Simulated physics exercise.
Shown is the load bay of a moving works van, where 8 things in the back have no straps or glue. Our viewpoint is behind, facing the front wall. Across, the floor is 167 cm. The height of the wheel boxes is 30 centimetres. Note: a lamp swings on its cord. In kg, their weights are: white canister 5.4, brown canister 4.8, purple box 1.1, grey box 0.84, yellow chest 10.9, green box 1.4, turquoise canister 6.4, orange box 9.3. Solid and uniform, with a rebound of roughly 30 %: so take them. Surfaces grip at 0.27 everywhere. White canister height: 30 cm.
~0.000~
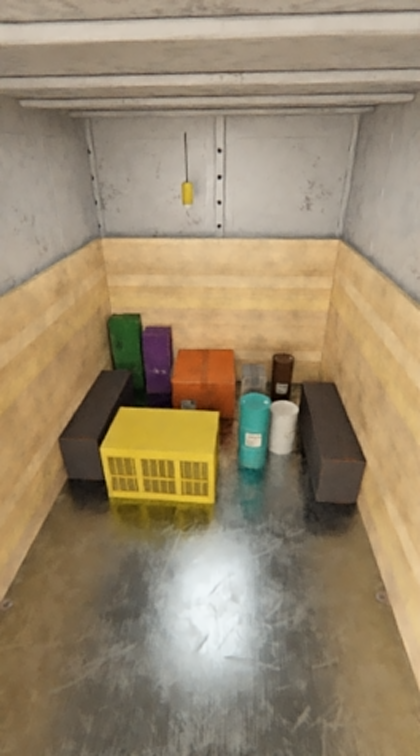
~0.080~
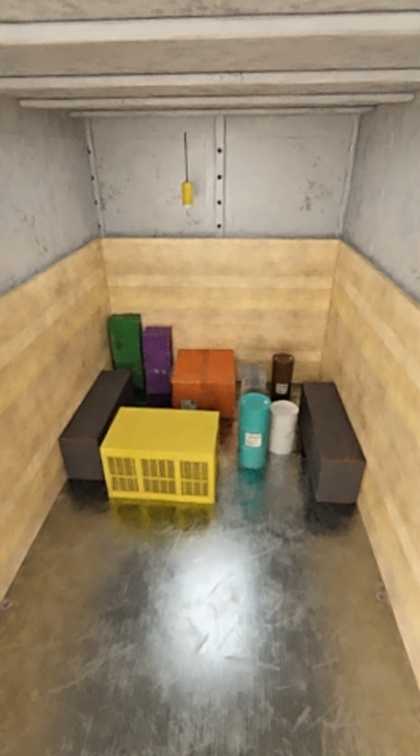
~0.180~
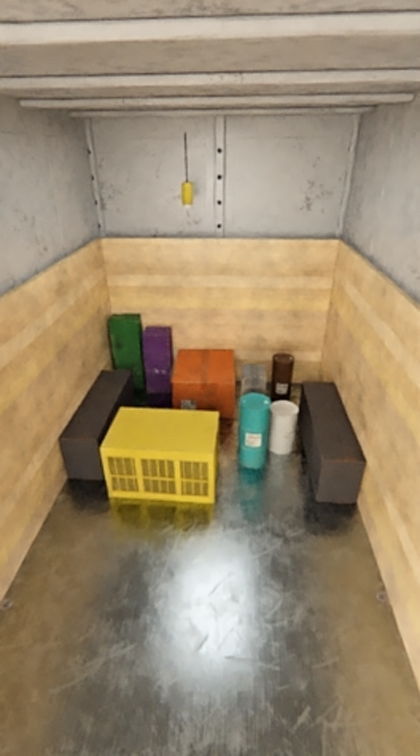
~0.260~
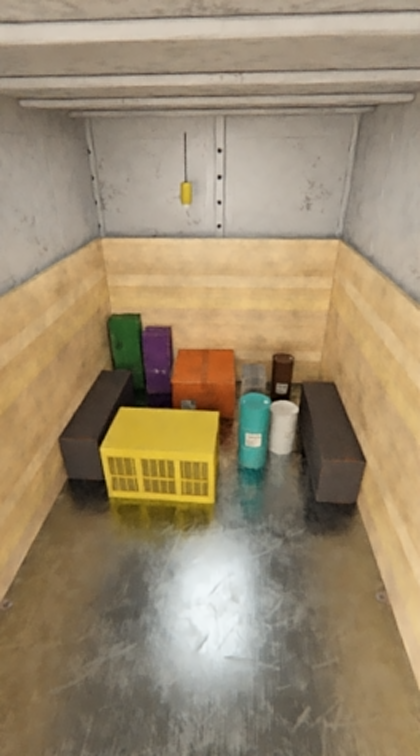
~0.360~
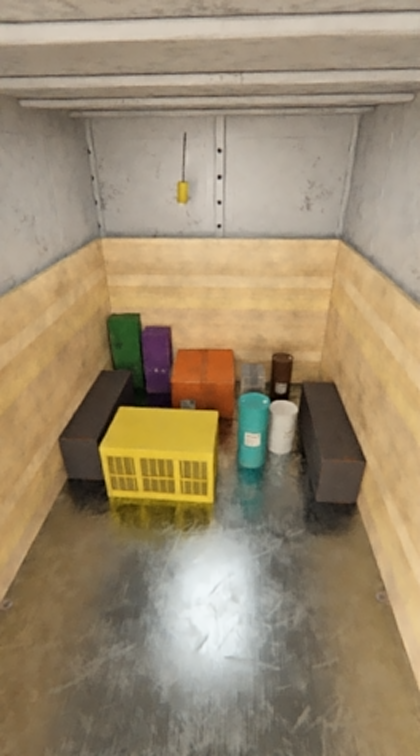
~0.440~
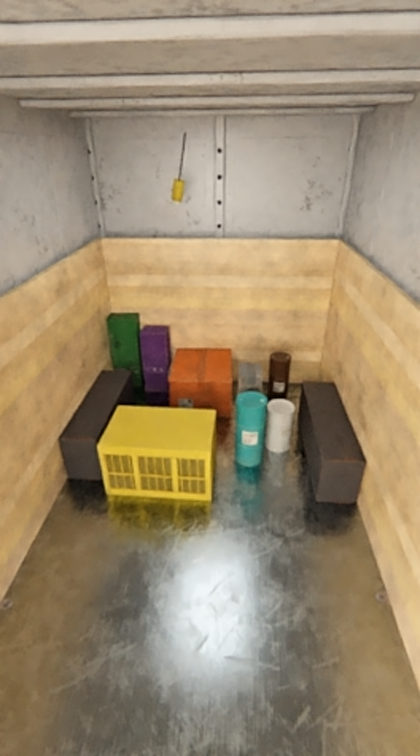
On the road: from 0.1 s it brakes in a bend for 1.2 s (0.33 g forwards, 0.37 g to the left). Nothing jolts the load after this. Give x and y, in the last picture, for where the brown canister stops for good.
It stops near (231, 363) in the last picture.
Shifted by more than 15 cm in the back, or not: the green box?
In the end the green box remains stationary.
After 0.64 s, push 0.33 g forwards, 0.37 g left; brown canister moved 14 cm near (266, 377); grey box moved 14 cm; turquoise canister moved 14 cm.
After 0.84 s, push 0.33 g forwards, 0.37 g left; brown canister moved 34 cm near (246, 368); white canister moved 30 cm; turquoise canister moved 30 cm.
After 1.04 s, push 0.33 g forwards, 0.37 g left; brown canister moved 47 cm near (232, 364); turquoise canister moved 40 cm; white canister moved 34 cm.
In the end (1.9 s), not toppled but over 15 cm from the start, white canister, brown canister, grey box, yellow chest and turquoise canister; the other 3 under 15 cm from the start. At the end, from the last picture's camera, brown canister near (231, 363).
